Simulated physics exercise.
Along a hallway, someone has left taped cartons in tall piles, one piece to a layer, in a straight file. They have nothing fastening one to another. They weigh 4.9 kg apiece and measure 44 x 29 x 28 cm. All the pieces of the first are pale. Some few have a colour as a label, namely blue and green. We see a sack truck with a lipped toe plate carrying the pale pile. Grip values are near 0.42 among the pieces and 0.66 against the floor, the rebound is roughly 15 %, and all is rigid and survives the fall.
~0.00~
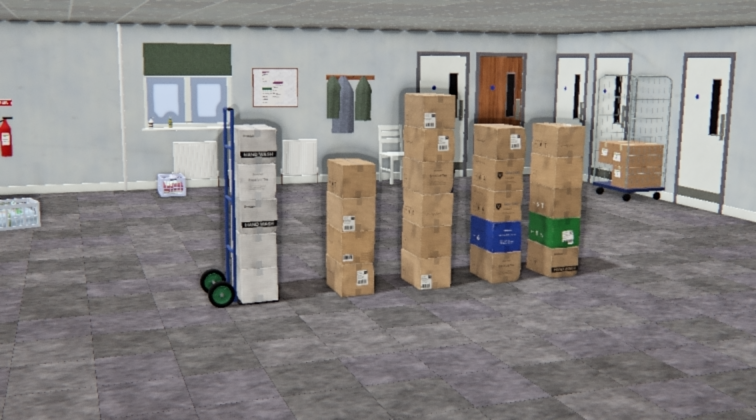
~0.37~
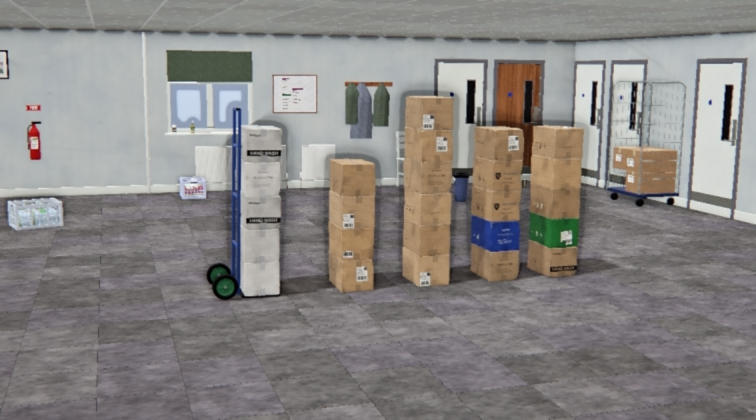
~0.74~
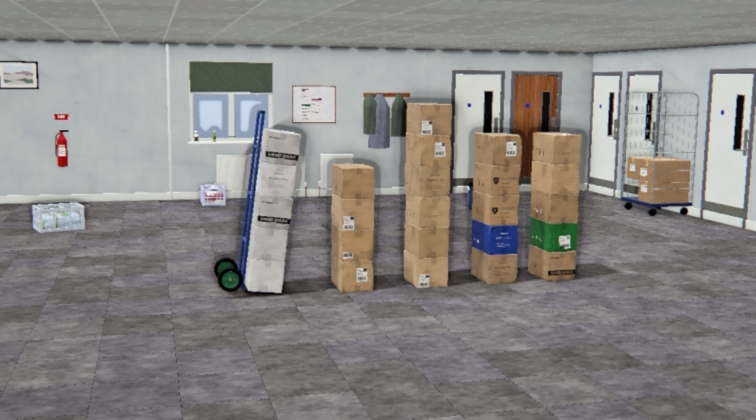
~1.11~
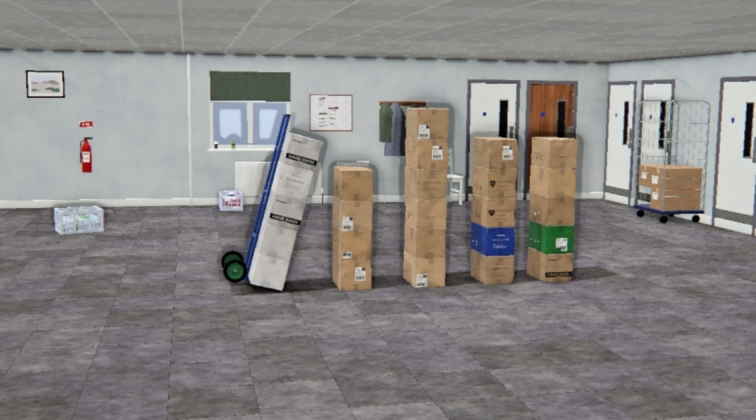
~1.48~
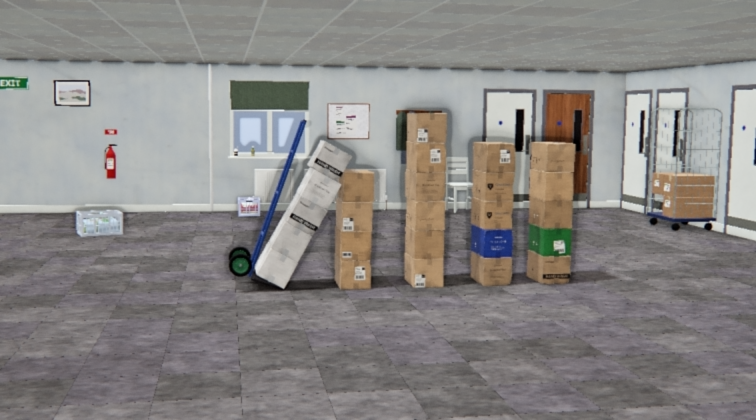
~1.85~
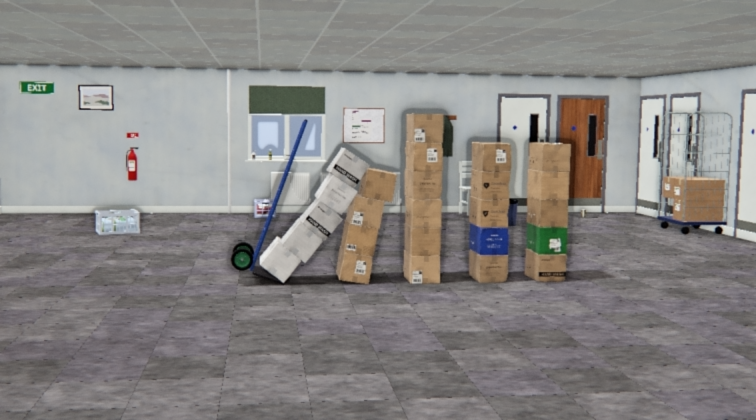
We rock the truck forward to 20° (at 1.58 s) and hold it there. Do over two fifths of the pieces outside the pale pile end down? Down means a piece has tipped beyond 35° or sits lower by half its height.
Yes.
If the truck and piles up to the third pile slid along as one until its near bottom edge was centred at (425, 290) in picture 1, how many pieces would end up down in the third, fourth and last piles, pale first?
Counts down - third: 6; fourth: 5; last: 5.
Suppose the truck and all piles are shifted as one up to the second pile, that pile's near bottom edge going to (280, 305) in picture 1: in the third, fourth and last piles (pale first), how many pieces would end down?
Down per pile: Third 0; fourth 0; last 0.
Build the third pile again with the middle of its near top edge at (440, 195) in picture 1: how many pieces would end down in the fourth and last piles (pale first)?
Result: Fourth pile 5, last pile 5.
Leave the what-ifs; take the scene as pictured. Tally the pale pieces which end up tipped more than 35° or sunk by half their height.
5.
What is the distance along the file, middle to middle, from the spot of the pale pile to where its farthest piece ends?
140 cm.
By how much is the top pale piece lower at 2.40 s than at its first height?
Roughly 40 cm lower.
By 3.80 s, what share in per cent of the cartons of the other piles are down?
95 per cent at that moment.
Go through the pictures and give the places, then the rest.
In the first frame (we follow the side turned to the camera; the camera moves round a little), truck frame (233, 149) 0° forward; blue carton (507, 237); green carton (567, 233); no other piece has moved.
The second frame shows truck frame (239, 148) 1° forward; green carton (565, 233).
The third frame shows truck frame (259, 148) 7° forward, top of the pale pile leaning 7°; green carton (563, 238); no other piece has moved.
The fourth frame shows truck frame (280, 149) 15° forward, top of the pale pile leaning 15°; green carton (560, 240); no other piece has moved.
The fifth frame shows truck frame (294, 152) 20° forward, top of the pale pile leaning 29°; blue carton (498, 244); no other piece has moved.
The sixth frame shows truck frame (295, 151) 20° forward, top of the pale pile leaning 34°; green carton (554, 241); blue carton (494, 242); steepest lean 10°, the carton at (368, 213); 4 stirred so far.
Around 2.40 s, 5 of the pale pile down; 2 of the 20 other cartons down.
Around 3.16 s, 5 of the pale pile down; 6 of the 20 other cartons down; blue carton tipped 28°; green carton tipped 14°.
Around 3.80 s, 5 of the pale pile down; 19 of the 20 other cartons down; green carton on its side; blue carton tipped 40°.
Finally (5.4 s), 5 of the pale pile down; 19 of the 20 other cartons down; green carton on its side; blue carton tipped 38°. That is 95 per cent. Seen by the last camera, middles, green carton near (589, 259), blue carton near (524, 244).
